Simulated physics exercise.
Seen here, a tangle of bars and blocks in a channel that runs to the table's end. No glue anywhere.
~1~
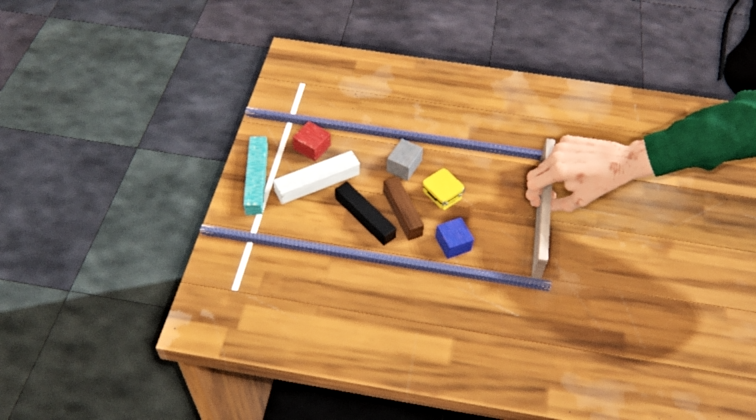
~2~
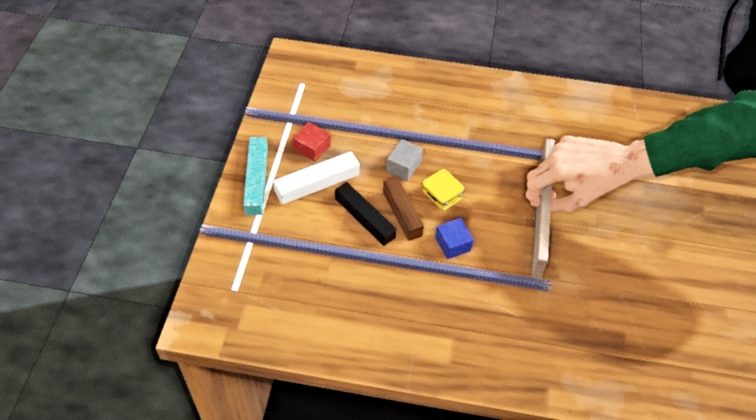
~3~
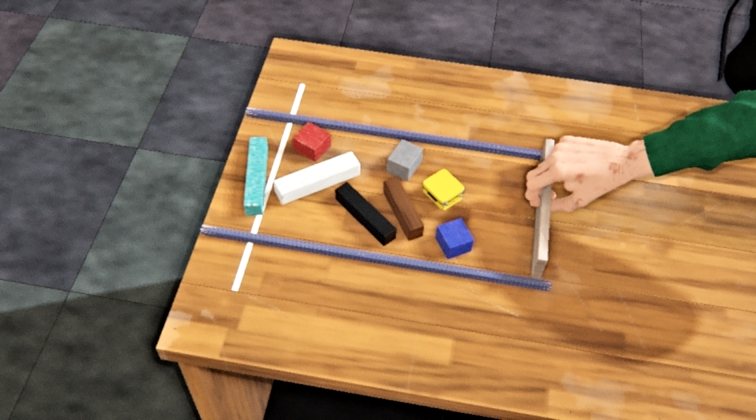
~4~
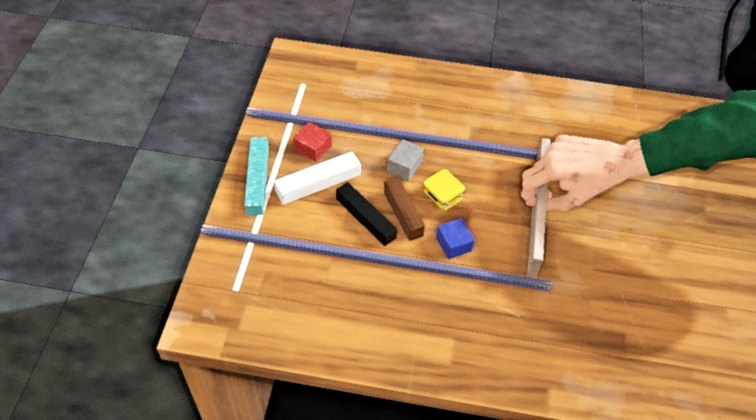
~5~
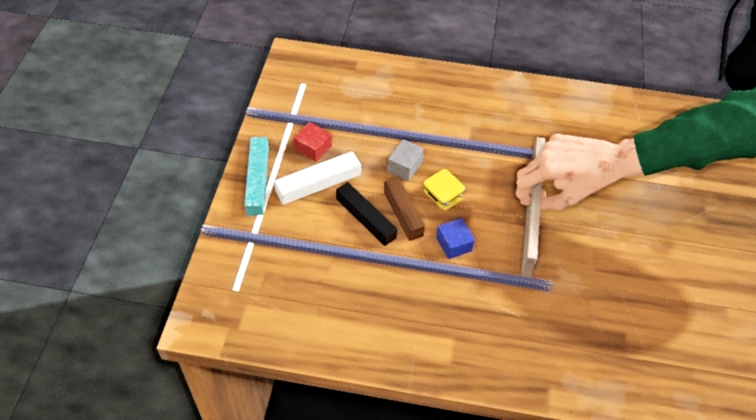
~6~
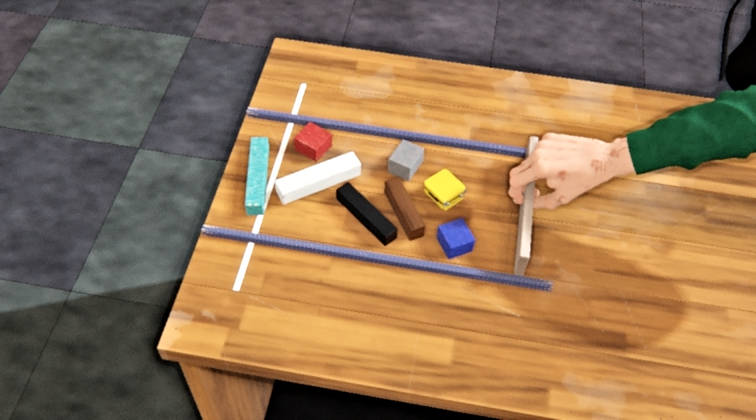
A hand in a green sleeve held a flat board upright across a channel on a wooden table, then slid it slightly left, while the colourful bars and blocks lay almost still.
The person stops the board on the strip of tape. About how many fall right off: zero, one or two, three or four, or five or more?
The number that fall off is three or four.
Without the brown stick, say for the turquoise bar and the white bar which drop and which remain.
The turquoise bar falls, the white bar goes over.
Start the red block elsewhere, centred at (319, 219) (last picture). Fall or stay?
Then it comes down.
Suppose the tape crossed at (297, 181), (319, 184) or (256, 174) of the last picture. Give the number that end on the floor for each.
It would be 1, 1 and 5.
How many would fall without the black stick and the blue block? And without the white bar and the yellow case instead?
It would be 1 and 1.
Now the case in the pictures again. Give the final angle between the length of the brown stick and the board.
Some 0 degrees.
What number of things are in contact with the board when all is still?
3 of them.
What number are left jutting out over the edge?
That would be 1.
Soon after, none off yet; turquoise bar at rest near (257, 176); red block at rest near (313, 142); white bar at rest near (319, 178).
Then, none off yet; turquoise bar at rest near (257, 176); red block at rest near (313, 142); white bar moving near (314, 172).
Further on, none off yet; turquoise bar tipped a little near (216, 166); red block moved well along near (269, 129); white bar moved about its own width near (259, 158).
At rest, the number that fall off is three or four; fallen, white bar, red block and turquoise bar.
